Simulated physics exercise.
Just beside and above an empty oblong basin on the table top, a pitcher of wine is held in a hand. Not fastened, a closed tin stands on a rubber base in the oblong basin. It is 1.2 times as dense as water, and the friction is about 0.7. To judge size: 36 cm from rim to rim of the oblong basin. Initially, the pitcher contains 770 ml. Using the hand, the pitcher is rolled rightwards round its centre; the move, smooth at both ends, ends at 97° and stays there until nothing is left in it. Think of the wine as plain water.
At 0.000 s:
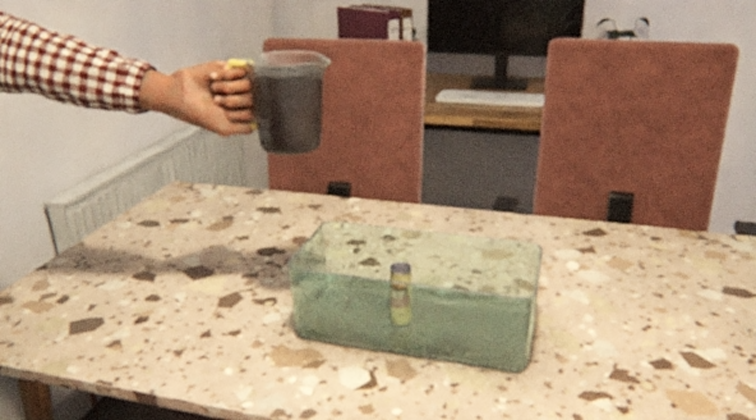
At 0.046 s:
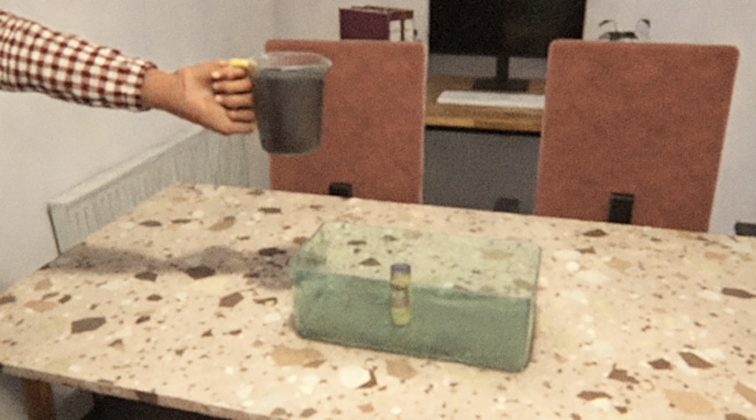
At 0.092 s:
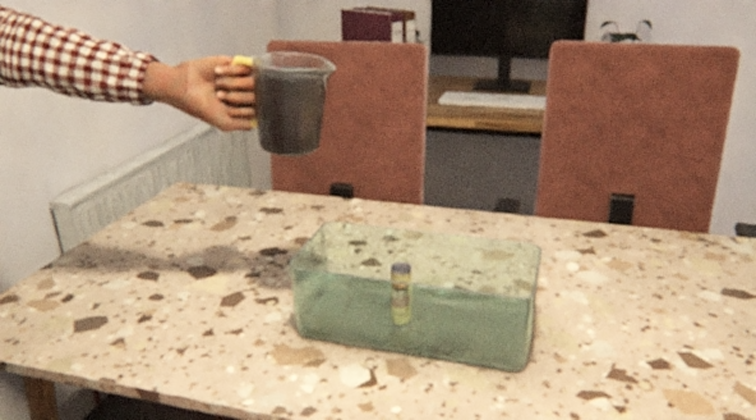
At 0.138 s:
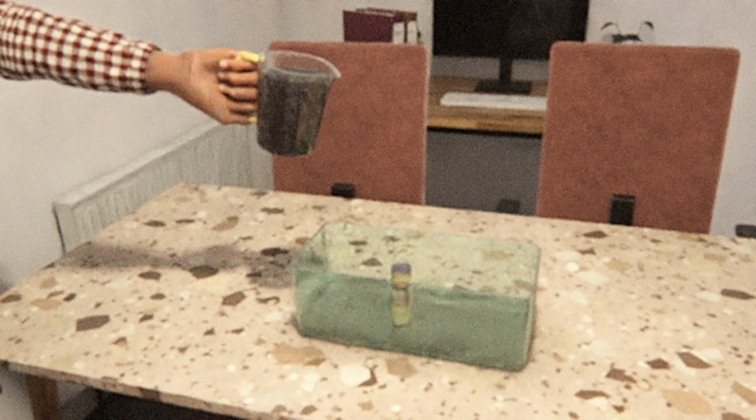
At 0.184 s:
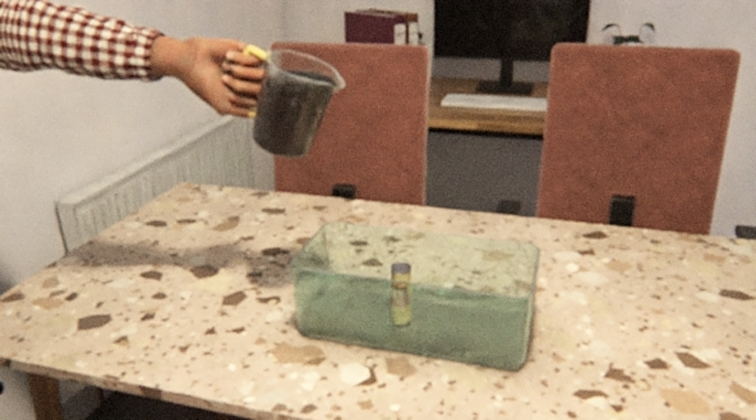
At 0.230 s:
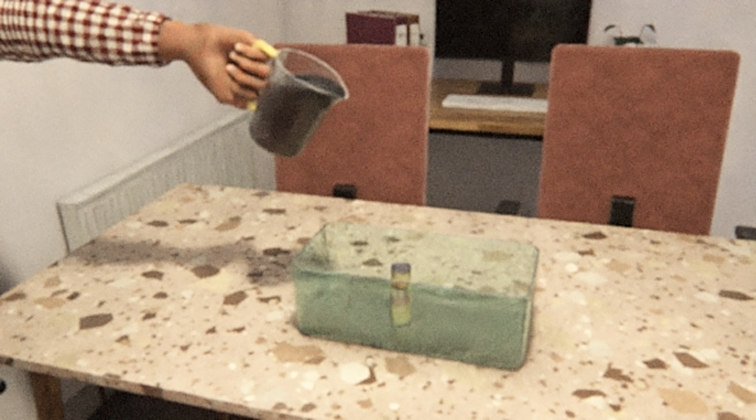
A hand tilts a pitcher of dark liquid rightwards above a glass basin holding a small tin.
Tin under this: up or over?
Up.
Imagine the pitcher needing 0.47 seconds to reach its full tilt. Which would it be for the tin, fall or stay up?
Result: Tin upright.
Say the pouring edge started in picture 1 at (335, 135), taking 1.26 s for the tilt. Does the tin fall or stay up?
Result: Tin tipped over.
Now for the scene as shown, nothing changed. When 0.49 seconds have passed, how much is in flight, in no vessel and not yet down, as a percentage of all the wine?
Share: Roughly 34 per cent.
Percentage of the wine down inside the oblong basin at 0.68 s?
Some 46 per cent.
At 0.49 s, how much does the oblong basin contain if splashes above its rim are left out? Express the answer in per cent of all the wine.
4 %, roughly.
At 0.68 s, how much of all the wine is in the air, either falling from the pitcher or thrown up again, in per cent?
Near 30 in a hundred.
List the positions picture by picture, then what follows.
It leans 0°; its right rim is at (329, 62); the wine meets the walls at (256, 71) and (322, 73); the oblong basin's rim runs from (306, 243) to (539, 271); the tin's top is at (401, 270), in the first frame.
It leans 1°; its right rim is at (331, 64); the wine meets the walls at (257, 71) and (323, 75), in the second frame.
It leans 6°; its right rim is at (335, 69); the wine meets the walls at (261, 70) and (325, 78), in the third frame.
It leans 12°; its right rim is at (340, 76); the wine meets the walls at (265, 71) and (330, 80), in the fourth frame.
It leans 21°; its right rim is at (344, 86); the wine meets the walls at (267, 80) and (337, 84), in the fifth frame.
It leans 31°; its right rim is at (348, 97); the wine meets the walls at (265, 93) and (345, 90), in the sixth frame.
Then, 0.49 s in, the tilt is 89° and 62 per cent is still to pour; the tin stands where it began.
Then, 0.68 s in, the tilt is 97° and 24 per cent is still to pour; the tin stands where it began.
Then, 0.88 s in, the tilt is 97° and 7 per cent is still to pour; the tin stands where it began.
Then, 1.10 s in, the tilt is 97° and 1 per cent is still to pour; the tin stands where it began.
Finally, the tin stands where it began.
